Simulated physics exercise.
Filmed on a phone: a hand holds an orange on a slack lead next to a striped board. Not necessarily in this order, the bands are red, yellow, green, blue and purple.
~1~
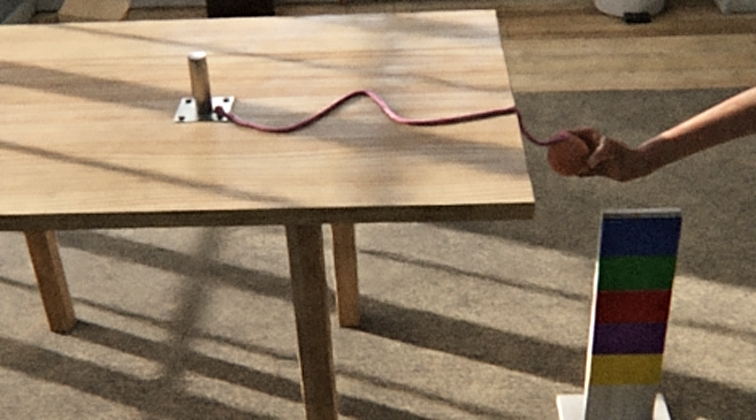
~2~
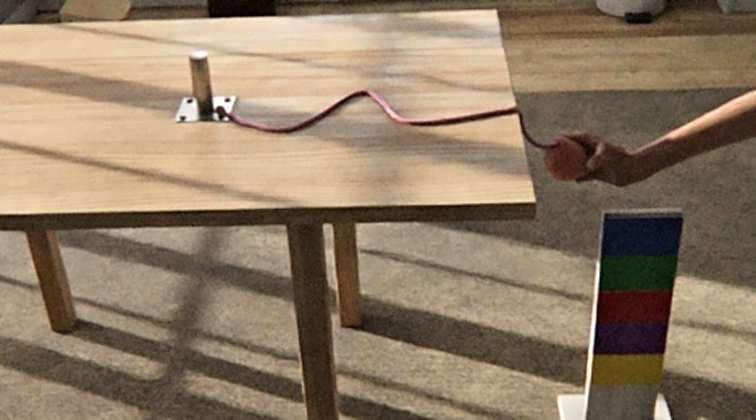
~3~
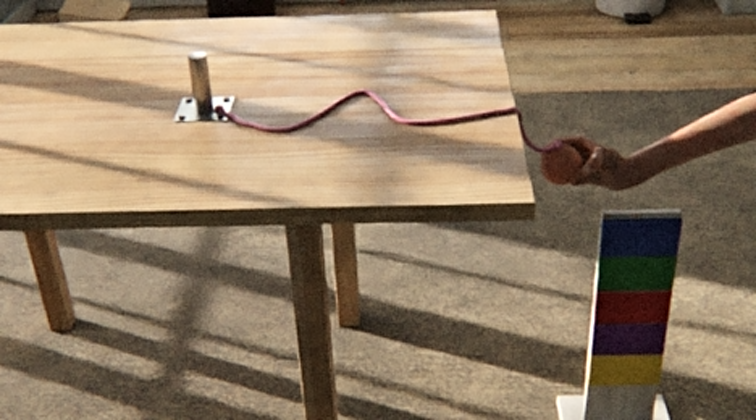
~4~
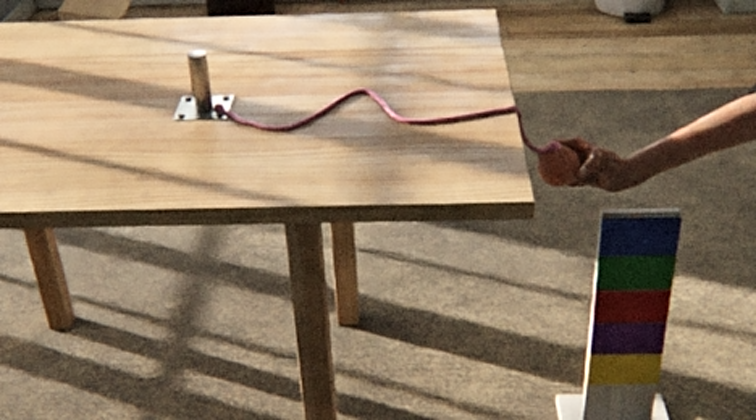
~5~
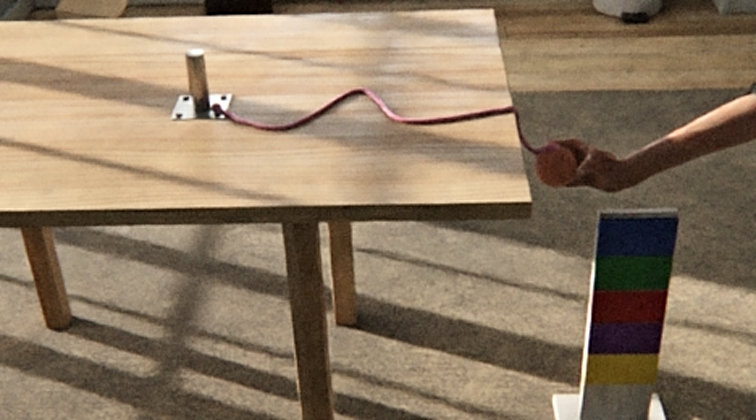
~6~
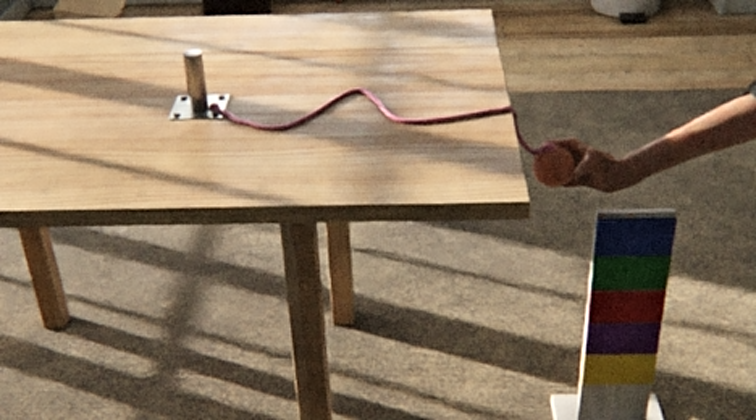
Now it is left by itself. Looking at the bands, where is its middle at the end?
Its middle is at the green band.
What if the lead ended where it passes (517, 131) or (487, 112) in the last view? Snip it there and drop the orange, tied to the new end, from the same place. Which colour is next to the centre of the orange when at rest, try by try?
First try: Blue; second try: Higher than all five.
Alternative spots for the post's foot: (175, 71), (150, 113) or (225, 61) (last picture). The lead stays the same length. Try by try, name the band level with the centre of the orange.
Blue, blue, green.
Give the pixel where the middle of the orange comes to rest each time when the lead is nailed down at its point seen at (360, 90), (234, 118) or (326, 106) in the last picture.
Respectively (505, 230), (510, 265) and (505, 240).
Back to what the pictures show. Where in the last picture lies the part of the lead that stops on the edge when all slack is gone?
Location: About (413, 122).
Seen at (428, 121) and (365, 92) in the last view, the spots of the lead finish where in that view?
At (512, 125), then (424, 106).
Early on, orange near (506, 269); level with green.
Midway, orange near (515, 277); level with green.
Finally, orange near (508, 277); level with green. At green.
